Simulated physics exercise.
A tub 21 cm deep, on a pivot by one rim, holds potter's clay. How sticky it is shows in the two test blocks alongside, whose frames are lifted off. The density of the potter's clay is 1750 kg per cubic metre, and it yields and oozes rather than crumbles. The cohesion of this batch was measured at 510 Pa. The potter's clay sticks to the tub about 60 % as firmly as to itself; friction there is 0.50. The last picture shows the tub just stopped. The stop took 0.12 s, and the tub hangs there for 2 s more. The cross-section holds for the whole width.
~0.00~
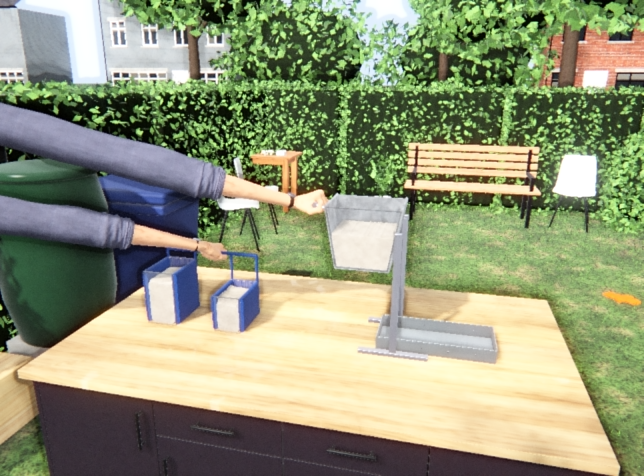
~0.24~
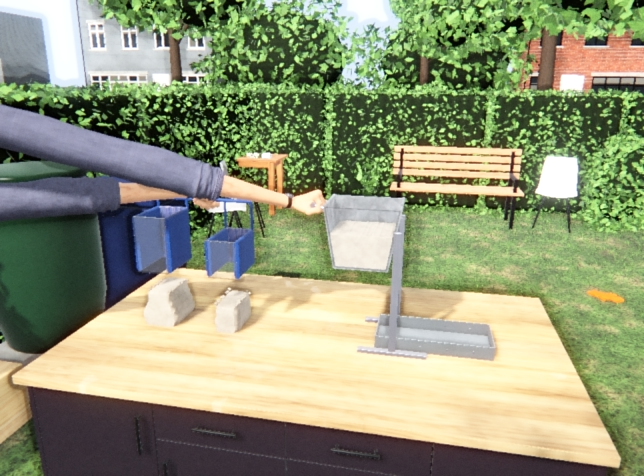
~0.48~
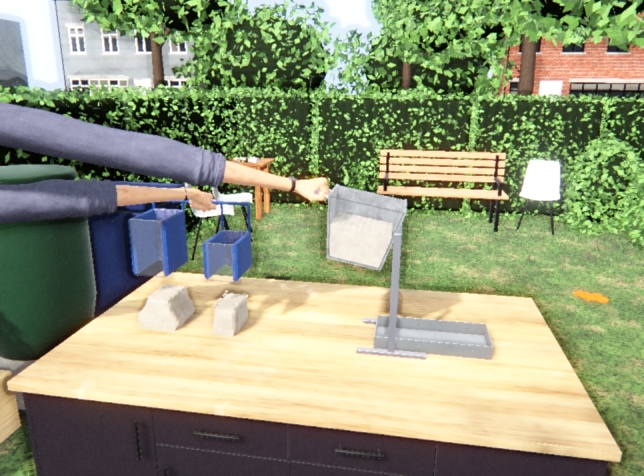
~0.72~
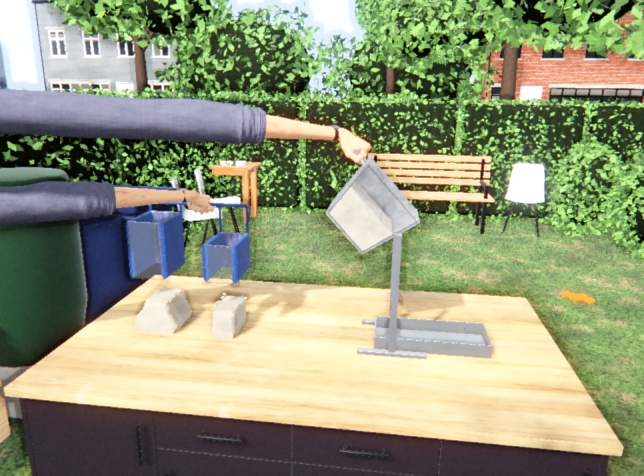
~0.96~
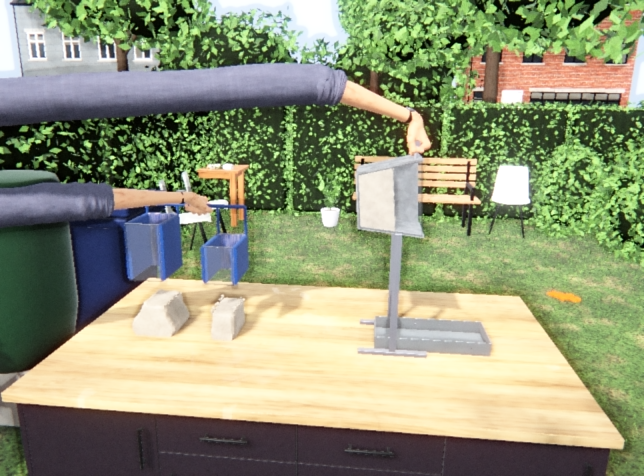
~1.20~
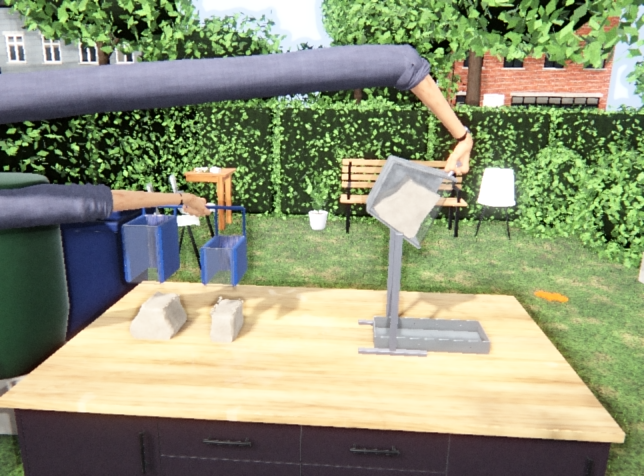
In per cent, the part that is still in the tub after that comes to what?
Close to 0 per cent.
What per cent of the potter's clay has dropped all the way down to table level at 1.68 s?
Some 100 per cent.
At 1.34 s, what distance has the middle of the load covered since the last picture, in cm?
Some 13 cm.
After 1.34 s, the tub is at 115 degrees and holds 39 %.
After 1.51 s, the tub is at 115 degrees and holds 0 %.
After 1.68 s, the tub is at 115 degrees and holds 0 %.
After 1.85 s, the tub is at 115 degrees and holds 0 %.
After 3.20 s, the tub is at 115 degrees and holds 0 %.
